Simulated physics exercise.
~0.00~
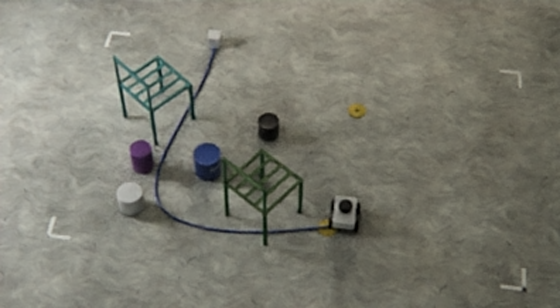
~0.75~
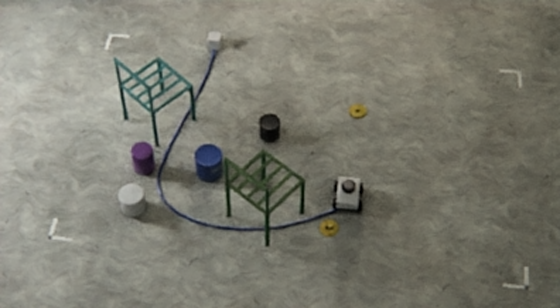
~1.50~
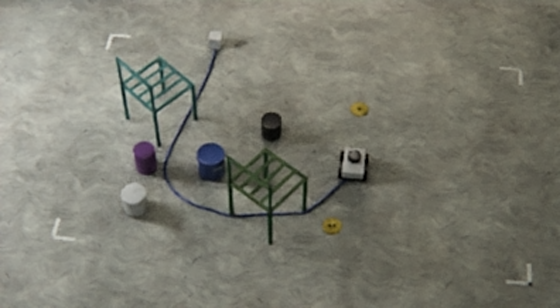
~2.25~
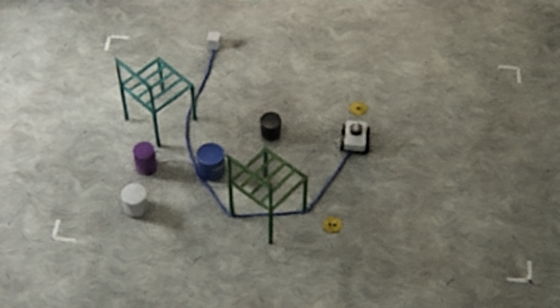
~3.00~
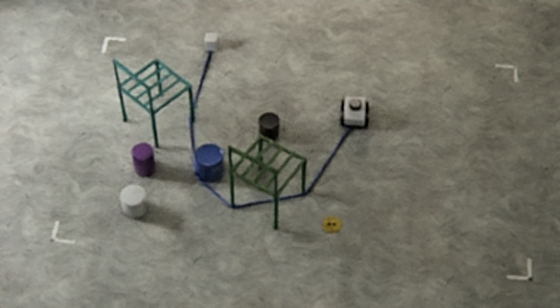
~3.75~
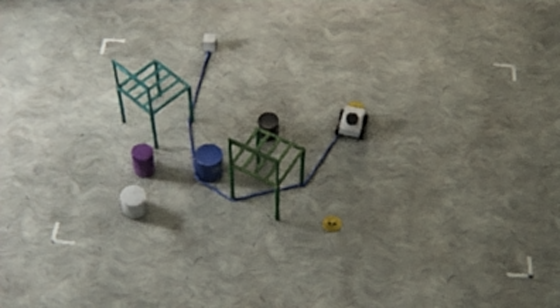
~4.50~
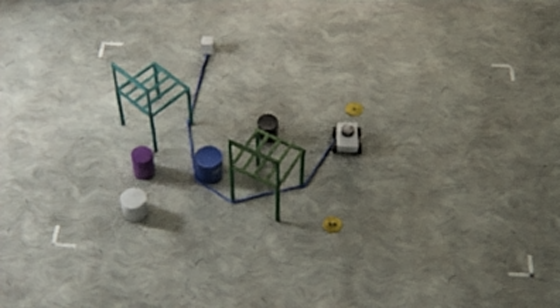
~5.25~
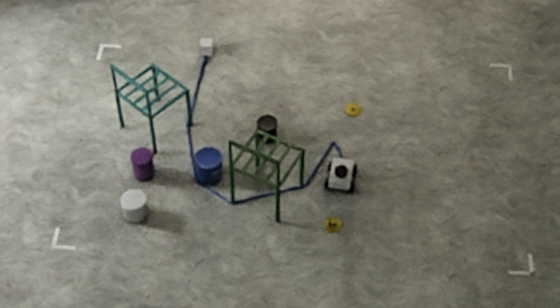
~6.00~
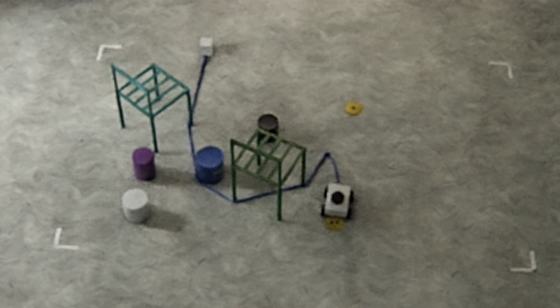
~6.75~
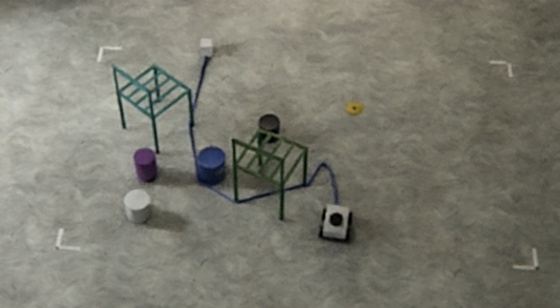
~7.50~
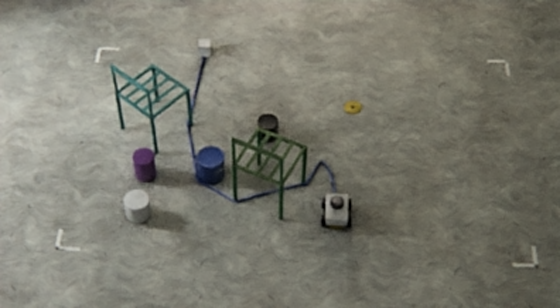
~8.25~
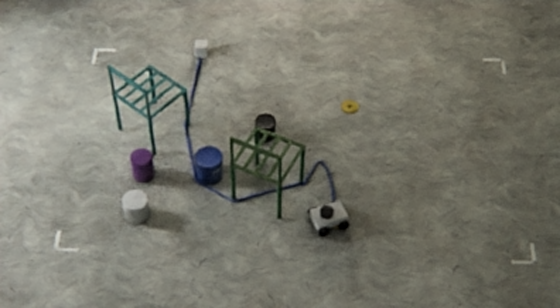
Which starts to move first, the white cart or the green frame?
The white cart starts to move first. The green frame shifts only later, once the cart has travelled well up the floor.
